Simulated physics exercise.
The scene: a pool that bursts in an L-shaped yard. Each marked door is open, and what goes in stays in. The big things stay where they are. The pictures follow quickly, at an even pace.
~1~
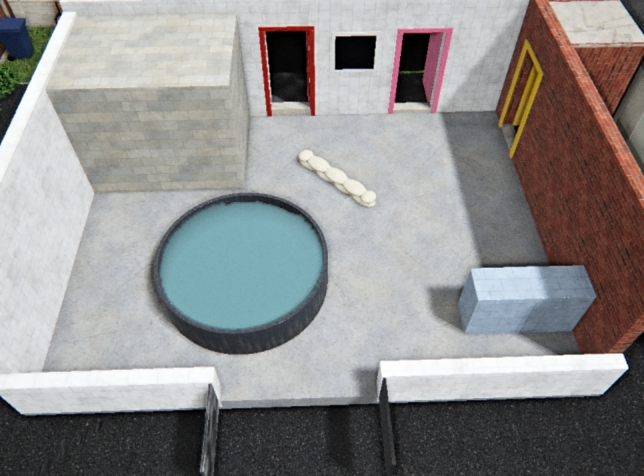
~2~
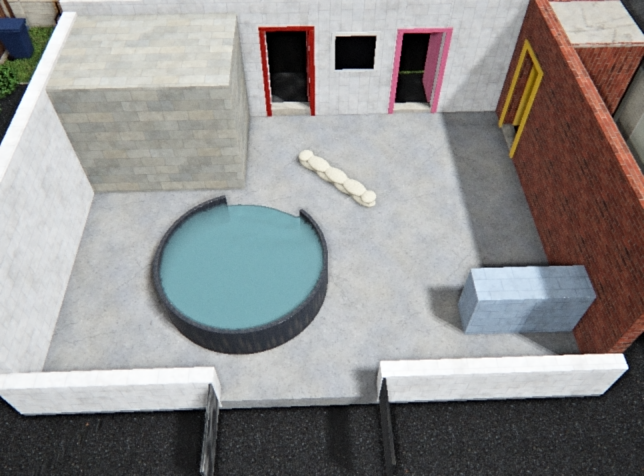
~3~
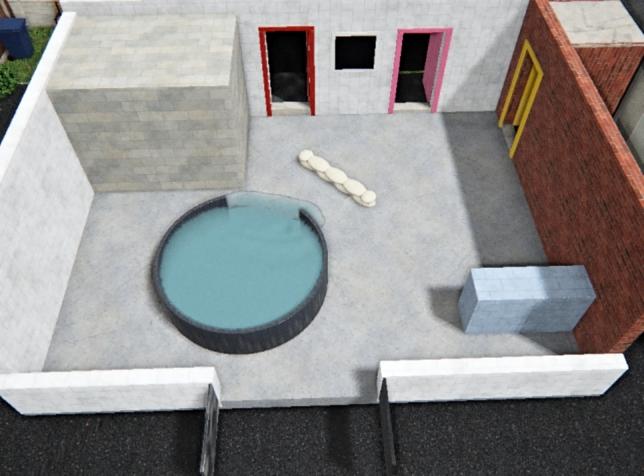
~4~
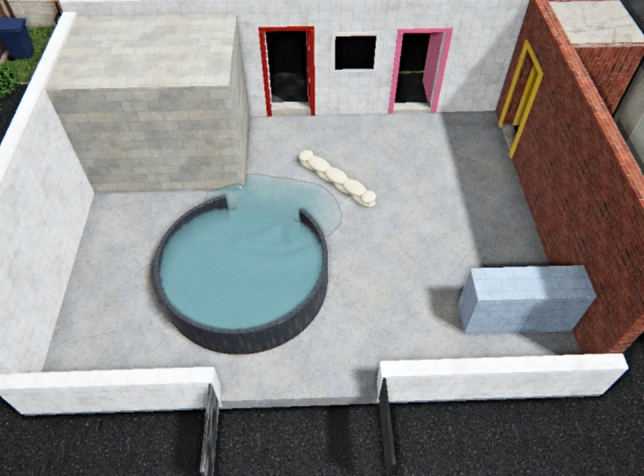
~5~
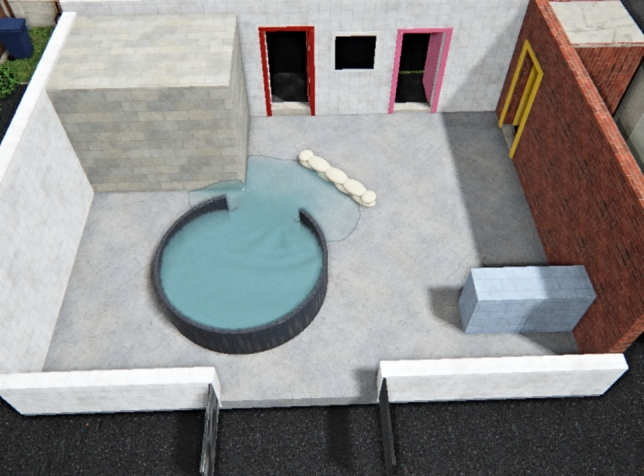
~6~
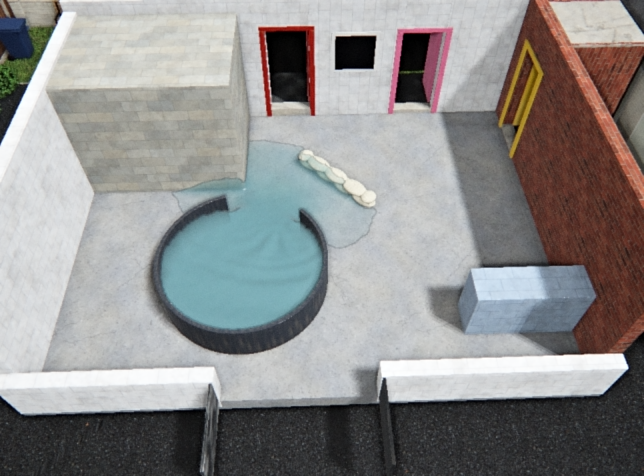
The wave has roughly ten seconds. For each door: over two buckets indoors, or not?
One by one: The yellow door floods; the red door floods; the pink door holds within the limit.
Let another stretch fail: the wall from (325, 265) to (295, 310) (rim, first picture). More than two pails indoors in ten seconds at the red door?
The red door takes less.
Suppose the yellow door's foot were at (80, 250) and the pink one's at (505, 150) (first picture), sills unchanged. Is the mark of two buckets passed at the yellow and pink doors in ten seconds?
Then: Yellow stays under, pink takes more.
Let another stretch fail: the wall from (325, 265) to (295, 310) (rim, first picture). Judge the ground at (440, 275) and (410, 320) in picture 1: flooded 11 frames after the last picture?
In that order: Wet, flooded.
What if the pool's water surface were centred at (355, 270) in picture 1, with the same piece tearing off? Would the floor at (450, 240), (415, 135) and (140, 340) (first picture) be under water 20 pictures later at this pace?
One after the other: No water, flooded, not flooded.
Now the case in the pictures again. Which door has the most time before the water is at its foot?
Last comes the one in yellow.
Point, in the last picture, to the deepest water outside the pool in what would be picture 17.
Roughly at (264, 120).
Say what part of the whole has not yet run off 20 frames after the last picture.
About 96 per cent.
A moment on, water covers 20 % of the floor; the yellow door not reached, the red door under two buckets in, the pink door not reached.
Next, water covers 35 % of the floor; the yellow door not reached, the red door over two buckets in, the pink door not reached.
Then, water covers 60 % of the floor; the yellow door not reached, the red door far over two buckets in, the pink door wet at the sill, nothing in.
Later, water covers 90 % of the floor; the yellow door over two buckets in, the red door far over two buckets in, the pink door wet at the sill, nothing in.
In the end, water covers 95 % of the floor; the yellow door far over two buckets in, the red door far over two buckets in, the pink door wet at the sill, nothing in.
